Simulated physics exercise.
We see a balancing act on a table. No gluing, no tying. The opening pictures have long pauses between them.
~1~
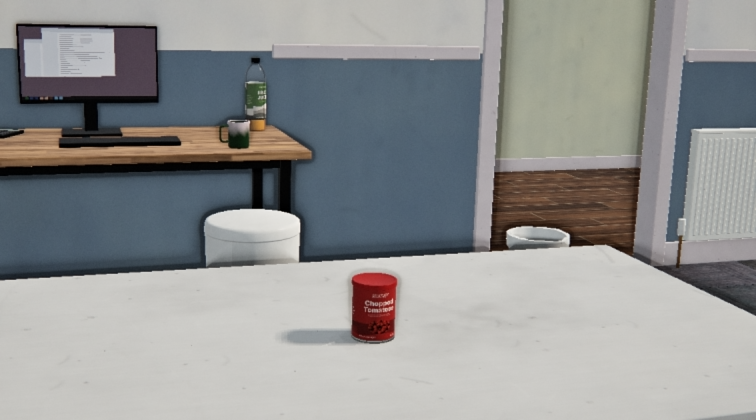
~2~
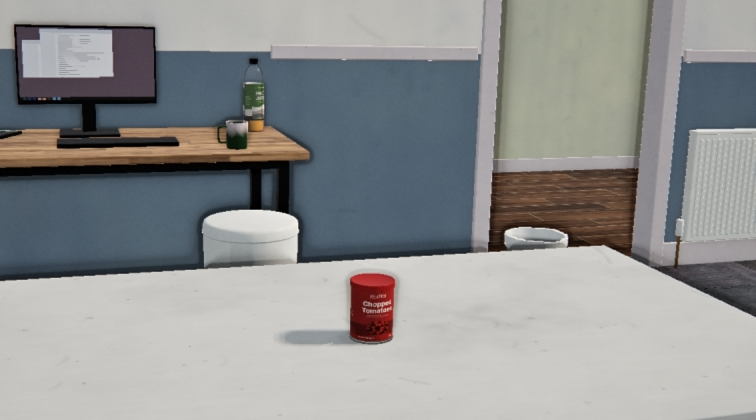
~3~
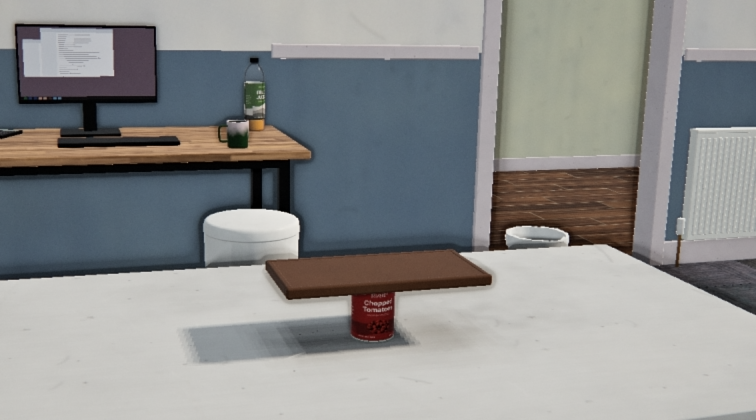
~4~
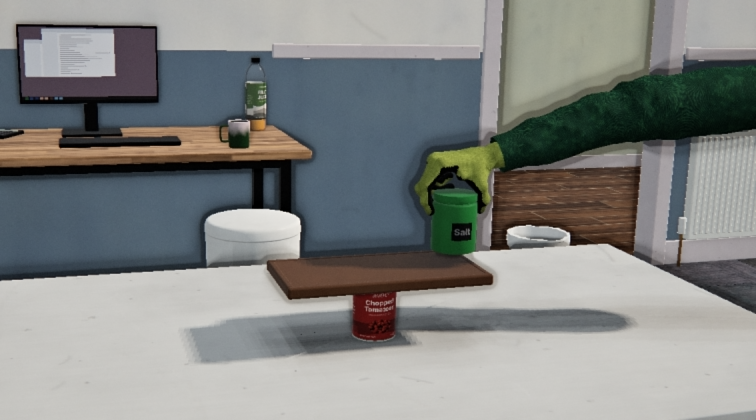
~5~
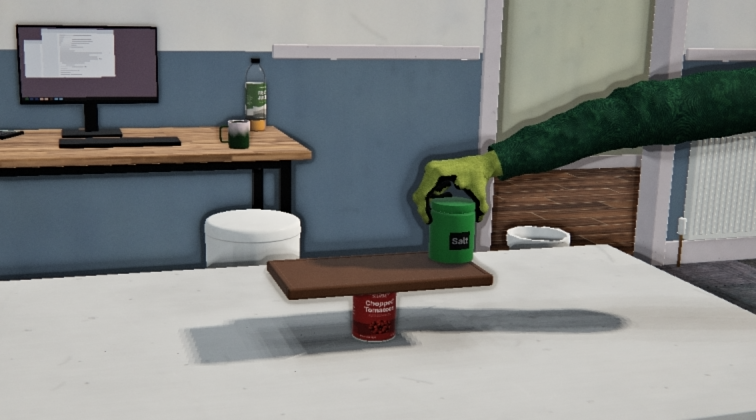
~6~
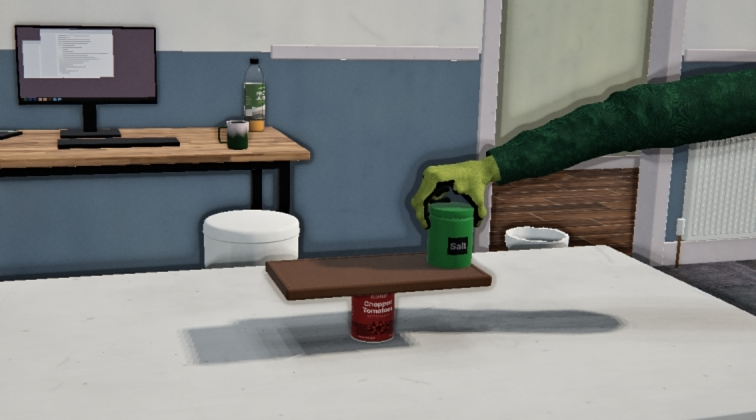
A green-sleeved arm with a yellow-green hand lowered a green salt jar onto the right end of a brown board, which had appeared on top of a red can, and kept hold of it.
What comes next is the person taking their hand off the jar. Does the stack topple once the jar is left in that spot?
Watch - it doesn't survive it, sadly.
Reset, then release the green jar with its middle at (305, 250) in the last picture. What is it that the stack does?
Outcome: Collapse.
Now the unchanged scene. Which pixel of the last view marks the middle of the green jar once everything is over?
End spot: Near (504, 304).
Then, 0.30 s on from there, green jar now fallen; brown lid turned 39° from how it was put.
Then, 0.40 s on from there, brown lid turned 52° from how it was put.
Then, 0.60 s on from there, brown lid turned 36° from how it was put.
Then, 1.30 s on from there, brown lid now fallen.
In the end, fallen, brown lid and green jar; red tin unmoved. At the end, from the last picture's camera, green jar near (503, 304). The stack loses its balance.
